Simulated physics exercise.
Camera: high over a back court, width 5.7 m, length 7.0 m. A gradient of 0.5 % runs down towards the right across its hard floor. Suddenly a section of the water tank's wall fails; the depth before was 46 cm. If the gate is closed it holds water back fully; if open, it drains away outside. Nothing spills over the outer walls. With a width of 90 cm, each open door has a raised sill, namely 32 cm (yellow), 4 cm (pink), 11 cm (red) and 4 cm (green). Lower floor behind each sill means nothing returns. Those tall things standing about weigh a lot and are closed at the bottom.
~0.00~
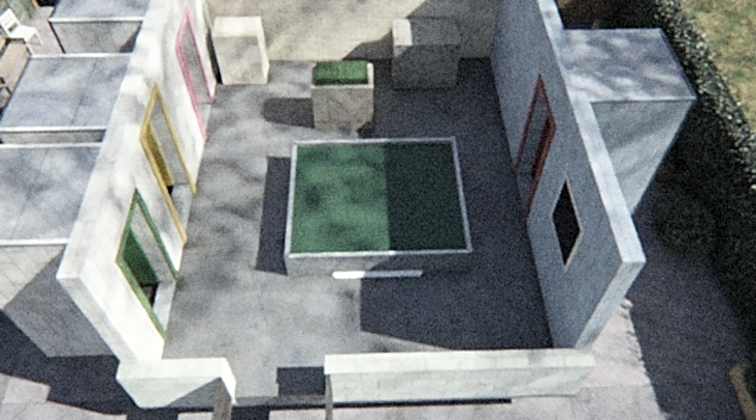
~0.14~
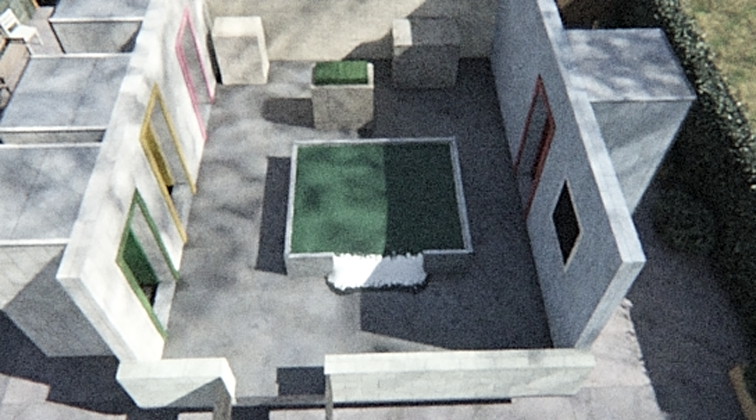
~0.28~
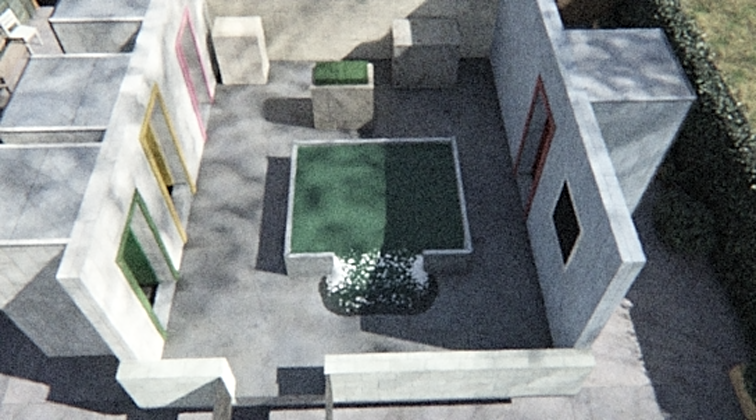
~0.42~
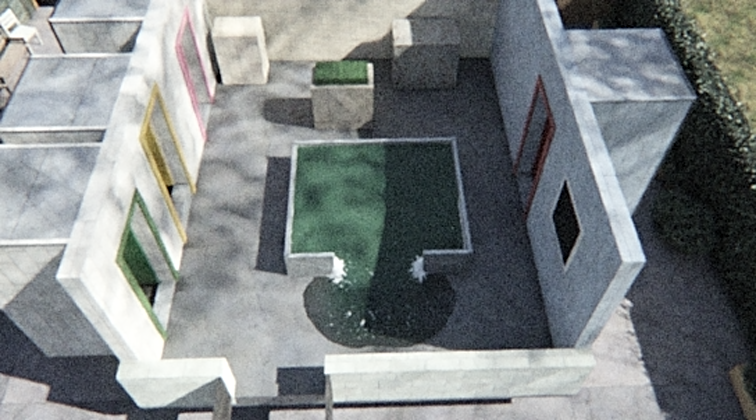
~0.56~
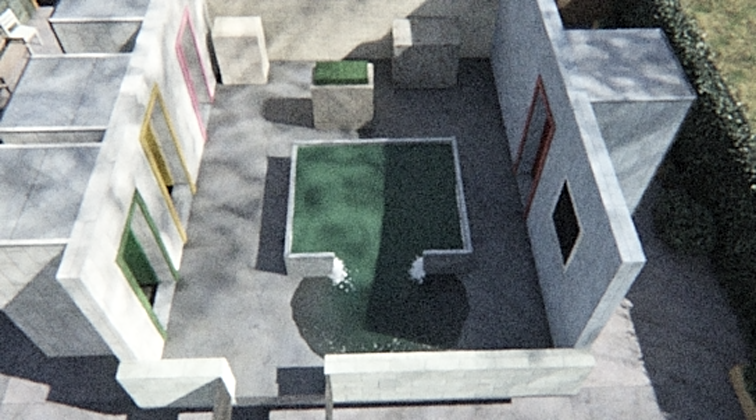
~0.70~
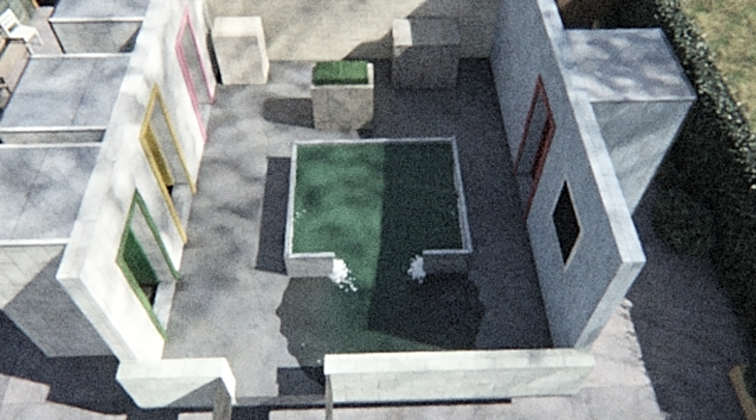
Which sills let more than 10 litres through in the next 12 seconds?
My prediction: Yellow door: Short of the set amount, pink door: Short of the set amount, red door: Short of the set amount, green door: Beyond the set amount.
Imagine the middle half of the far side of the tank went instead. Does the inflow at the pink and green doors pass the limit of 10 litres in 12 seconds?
Pink: Beyond limit; green: Within limit.
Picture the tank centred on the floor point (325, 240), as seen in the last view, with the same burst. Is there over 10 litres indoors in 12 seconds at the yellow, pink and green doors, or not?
Against the limit, the yellow door stays within it, the pink door stays within it and the green door stays within it.
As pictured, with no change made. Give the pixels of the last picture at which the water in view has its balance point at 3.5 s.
It lies at roughly (385, 258) in pixels.
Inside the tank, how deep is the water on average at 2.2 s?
Roughly 31 centimetres.
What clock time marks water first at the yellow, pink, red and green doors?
Yellow = 3.8 s, pink = 6.0 s, red = 2.8 s, green = 2.8 s.
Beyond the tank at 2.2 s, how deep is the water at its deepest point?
Peak depth: Approx. 34 cm.
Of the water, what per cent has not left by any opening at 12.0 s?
Remaining: Roughly 80 %.
After 1.4 s water covers 15 % of the floor and is deepest (34 cm) near (377, 376); yellow door not reached, pink door not reached, red door not reached, green door not reached.
After 2.2 s water covers 20 % of the floor and is deepest (34 cm) near (556, 371); yellow door not reached, pink door not reached, red door not reached, green door not reached.
After 3.5 s water covers 40 % of the floor and is deepest (29 cm) near (543, 372); yellow door not reached, pink door not reached, red door 4 cm at the sill, 0 L in, green door 8 cm at the sill, 2 L in.
After 7.0 s water covers 80 % of the floor and is deepest (20 cm) near (488, 61); yellow door 3 cm at the sill, 0 L in, pink door 2 cm at the sill, 0 L in, red door 7 cm at the sill, 0 L in, green door 8 cm at the sill, 44 L in.
After 12.0 s water covers 100 % of the floor and is deepest (12 cm) near (504, 135); yellow door 2 cm at the sill, 0 L in, pink door 8 cm at the sill, 4 L in, red door 6 cm at the sill, 0 L in, green door 5 cm at the sill, 68 L in.
